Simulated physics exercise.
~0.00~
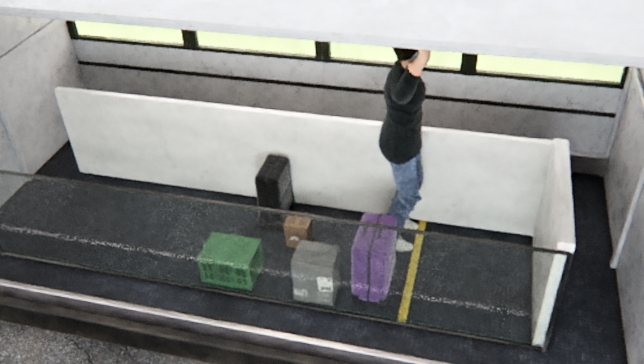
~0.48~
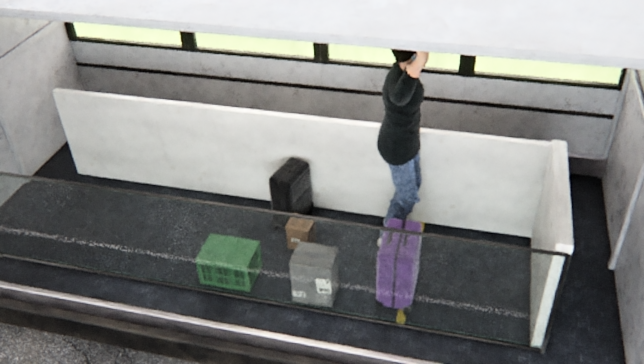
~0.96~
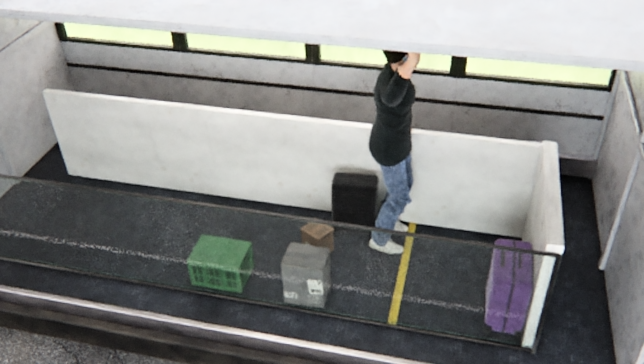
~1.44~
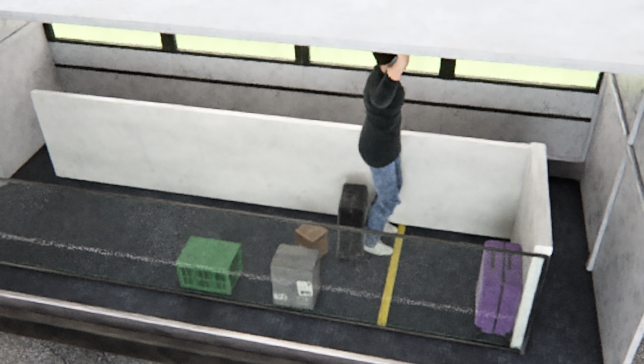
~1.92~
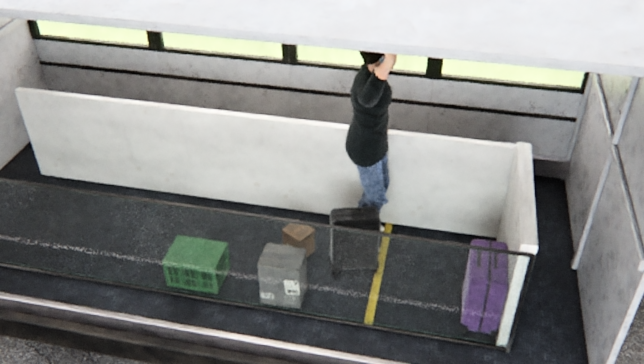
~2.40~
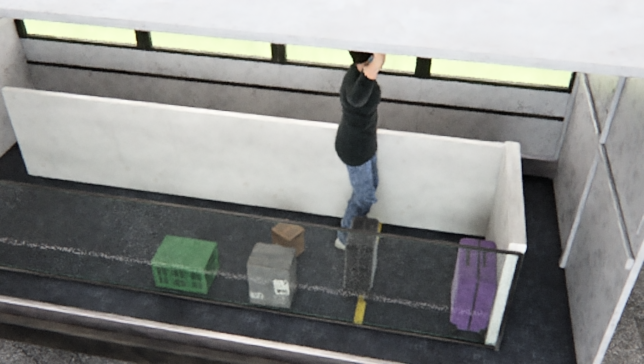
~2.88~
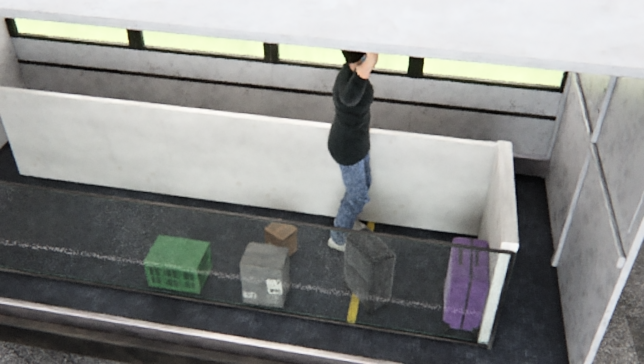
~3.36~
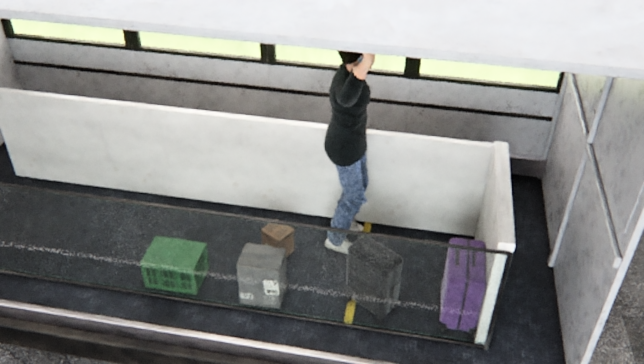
Tram bay with a standing passenger, purple case rolling right past the yellow line, black case following across it, others staying short.
